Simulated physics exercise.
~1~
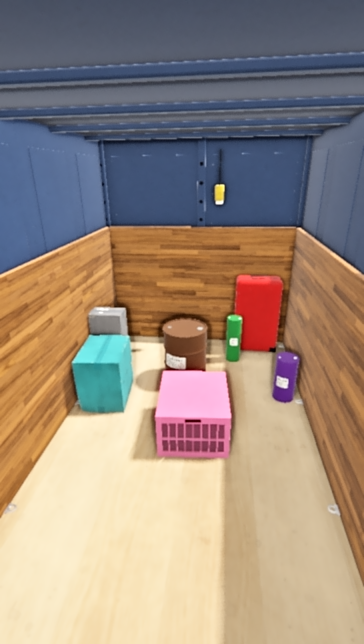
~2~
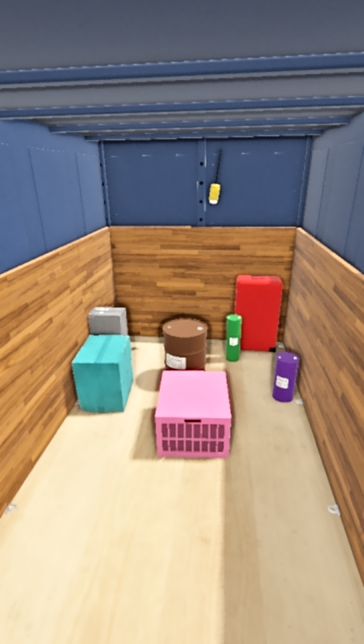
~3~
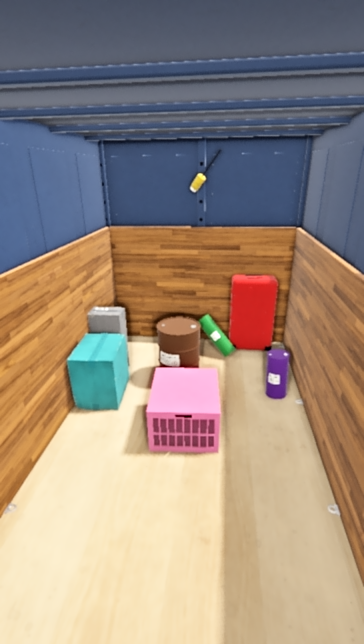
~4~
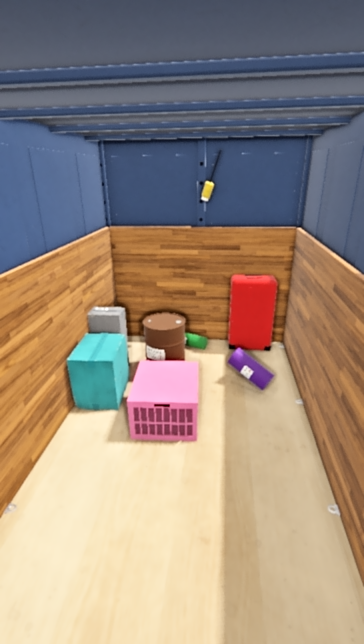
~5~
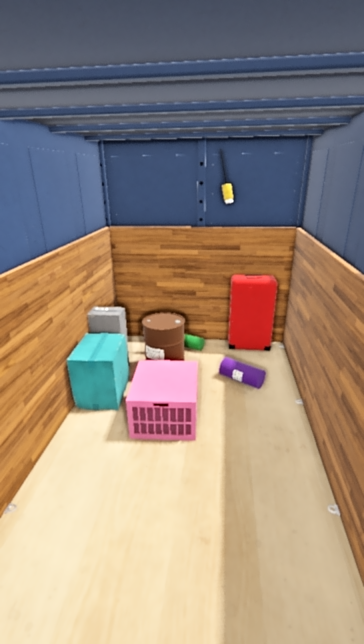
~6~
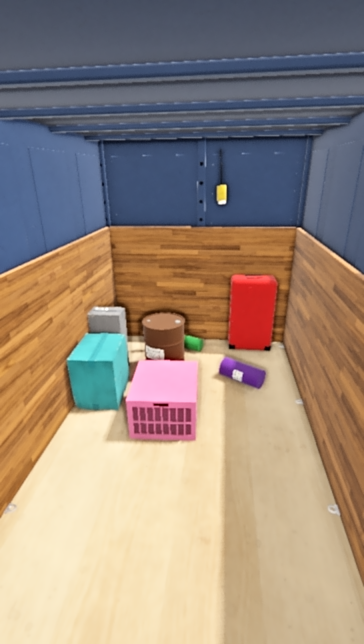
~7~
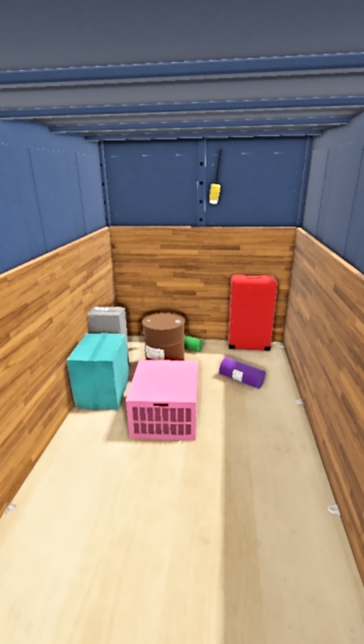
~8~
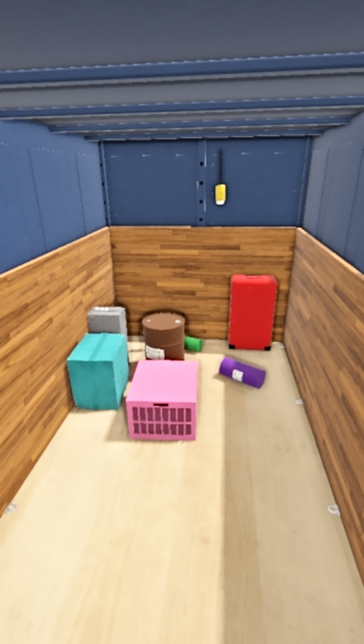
The pink chest, brown drum, red case and two canisters shift left in the van's load bay as the hanging yellow lamp swings; the green canister topples beside the drum, then the purple one falls, and both lie on their sides while the rest stay upright.
